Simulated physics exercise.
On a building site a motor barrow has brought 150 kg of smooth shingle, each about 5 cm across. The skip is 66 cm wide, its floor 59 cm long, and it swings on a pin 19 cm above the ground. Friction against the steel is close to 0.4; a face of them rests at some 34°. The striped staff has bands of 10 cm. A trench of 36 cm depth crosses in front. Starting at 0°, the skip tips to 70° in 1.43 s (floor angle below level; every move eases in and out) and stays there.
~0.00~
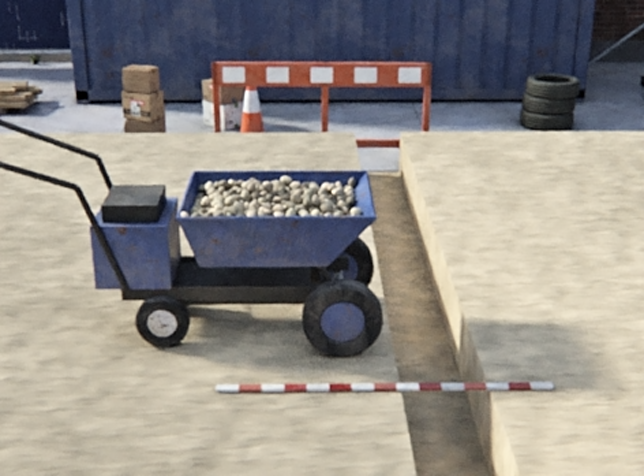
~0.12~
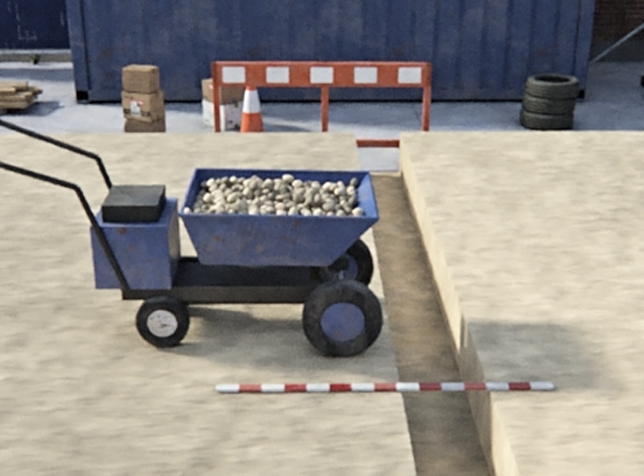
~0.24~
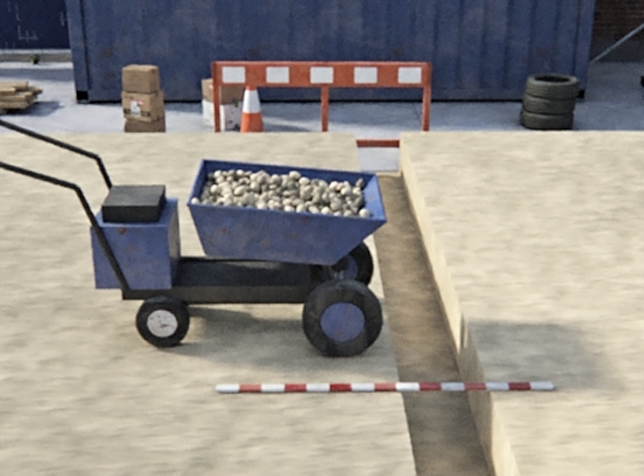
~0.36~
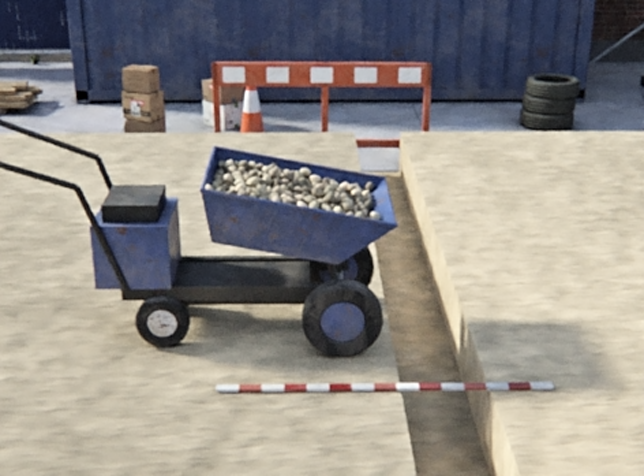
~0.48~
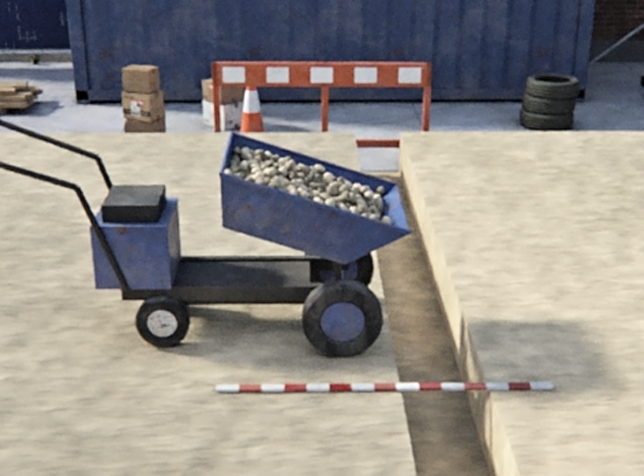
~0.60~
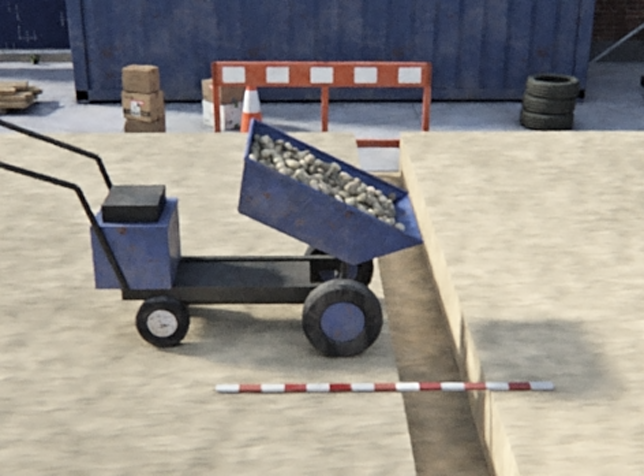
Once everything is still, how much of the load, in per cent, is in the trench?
Roughly 27 per cent ends in the trench.
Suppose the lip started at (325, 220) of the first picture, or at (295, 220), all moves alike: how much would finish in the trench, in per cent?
About 85 and 100 per cent.
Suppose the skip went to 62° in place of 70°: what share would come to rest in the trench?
It would be near 35 per cent.
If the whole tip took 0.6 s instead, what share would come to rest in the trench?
In that case some 15 per cent.
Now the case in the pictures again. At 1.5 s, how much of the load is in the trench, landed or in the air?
About 5 per cent by then.
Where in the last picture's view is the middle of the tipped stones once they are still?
Their middle is at about (511, 320).
After 1.1 s the floor is at 59°; 99 % in the skip, 1 % in the trench; the foremost stones are at (462, 261).
After 1.5 s the floor is at 70°; 34 % in the skip, 7 % in the trench, 59 % past the trench; the foremost stones are at (597, 318).
After 1.9 s the floor is at 70°; 10 % in the skip, 15 % in the trench, 75 % past the trench; the foremost stones are past the picture's edge.
After 3.8 s the floor is at 70°; 0 % in the skip, 27 % in the trench, 73 % past the trench; the foremost stones are past the picture's edge.
